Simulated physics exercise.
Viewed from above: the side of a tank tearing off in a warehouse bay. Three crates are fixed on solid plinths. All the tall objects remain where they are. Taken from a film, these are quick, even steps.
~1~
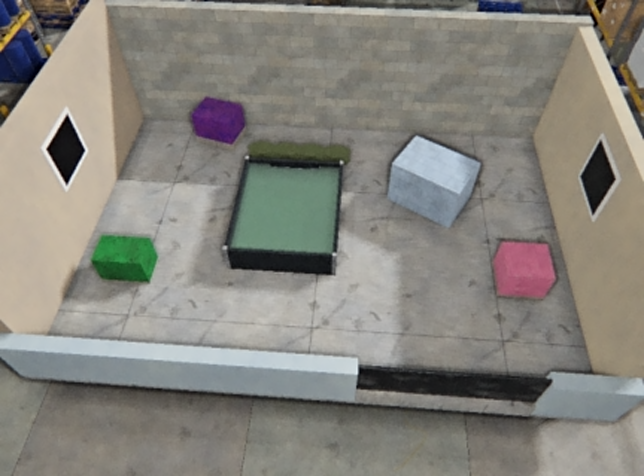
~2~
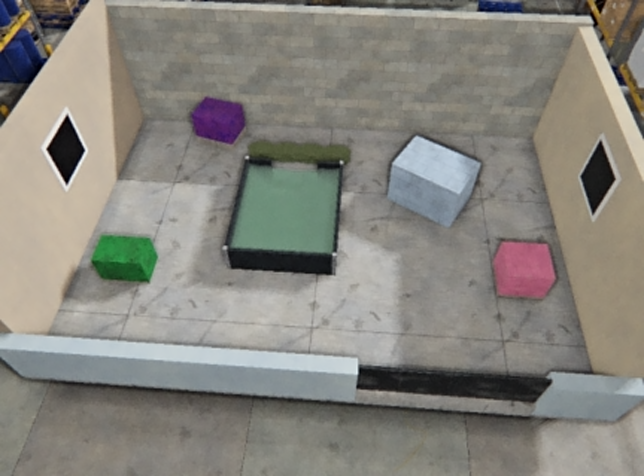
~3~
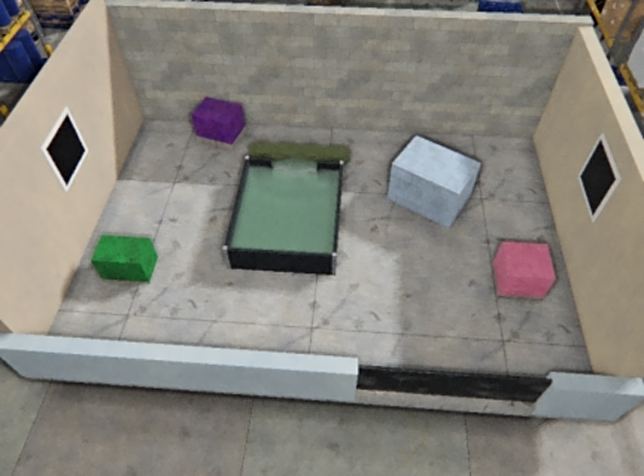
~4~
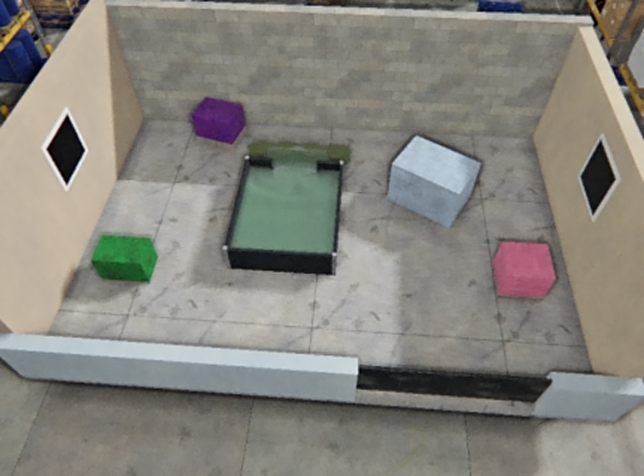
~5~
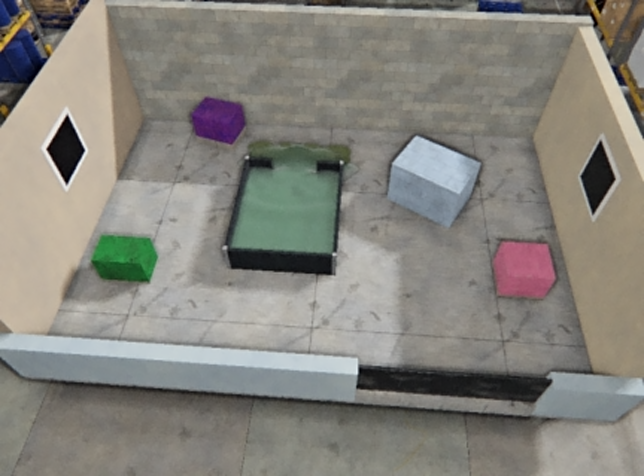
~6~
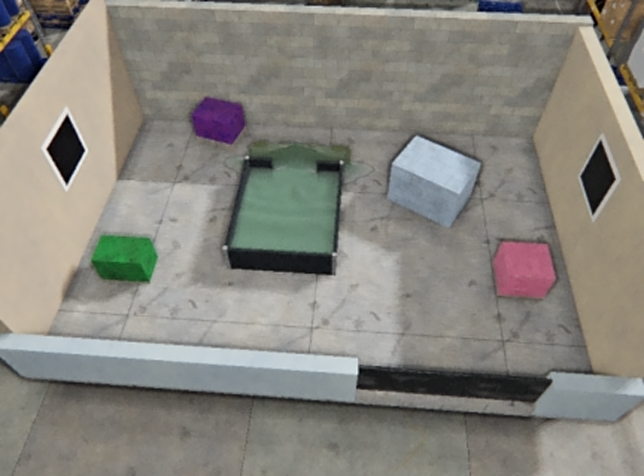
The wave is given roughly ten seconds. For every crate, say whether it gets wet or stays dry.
Purple crate: Dry; pink crate: Dry; green crate: Wet.
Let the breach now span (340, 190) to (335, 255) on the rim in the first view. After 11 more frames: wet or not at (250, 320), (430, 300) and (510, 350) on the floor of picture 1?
Spared, then sodden, then sodden.
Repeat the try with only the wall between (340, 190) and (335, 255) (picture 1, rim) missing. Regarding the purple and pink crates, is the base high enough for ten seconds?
Result - purple crate stays clear, pink crate gets flooded.
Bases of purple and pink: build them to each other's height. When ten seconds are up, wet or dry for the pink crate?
My reading: Pink crate is spared.
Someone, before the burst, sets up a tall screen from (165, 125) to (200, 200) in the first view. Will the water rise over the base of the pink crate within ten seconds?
Result for the pink crate: It is not reached.
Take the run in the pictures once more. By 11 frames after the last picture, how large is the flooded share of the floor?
Near 25 in a hundred.
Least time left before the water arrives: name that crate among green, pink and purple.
I reckon it's the crate marked purple.
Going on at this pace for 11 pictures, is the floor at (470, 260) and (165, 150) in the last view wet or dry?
Unflooded; swamped.
A moment on, water covers 10 % of the floor; the purple crate water round its plinth, the pink crate not reached, the green crate not reached.
Next, water covers 25 % of the floor; the purple crate water round its plinth, the pink crate not reached, the green crate not reached.
Then, water covers 40 % of the floor; the purple crate water round its plinth, the pink crate not reached, the green crate water round its plinth.
Later, water covers 60 % of the floor; the purple crate water round its plinth, the pink crate water round its plinth, the green crate water round its plinth.
In the end, water covers 90 % of the floor; the purple crate stayed above the water, the pink crate stayed above the water, the green crate was topped.
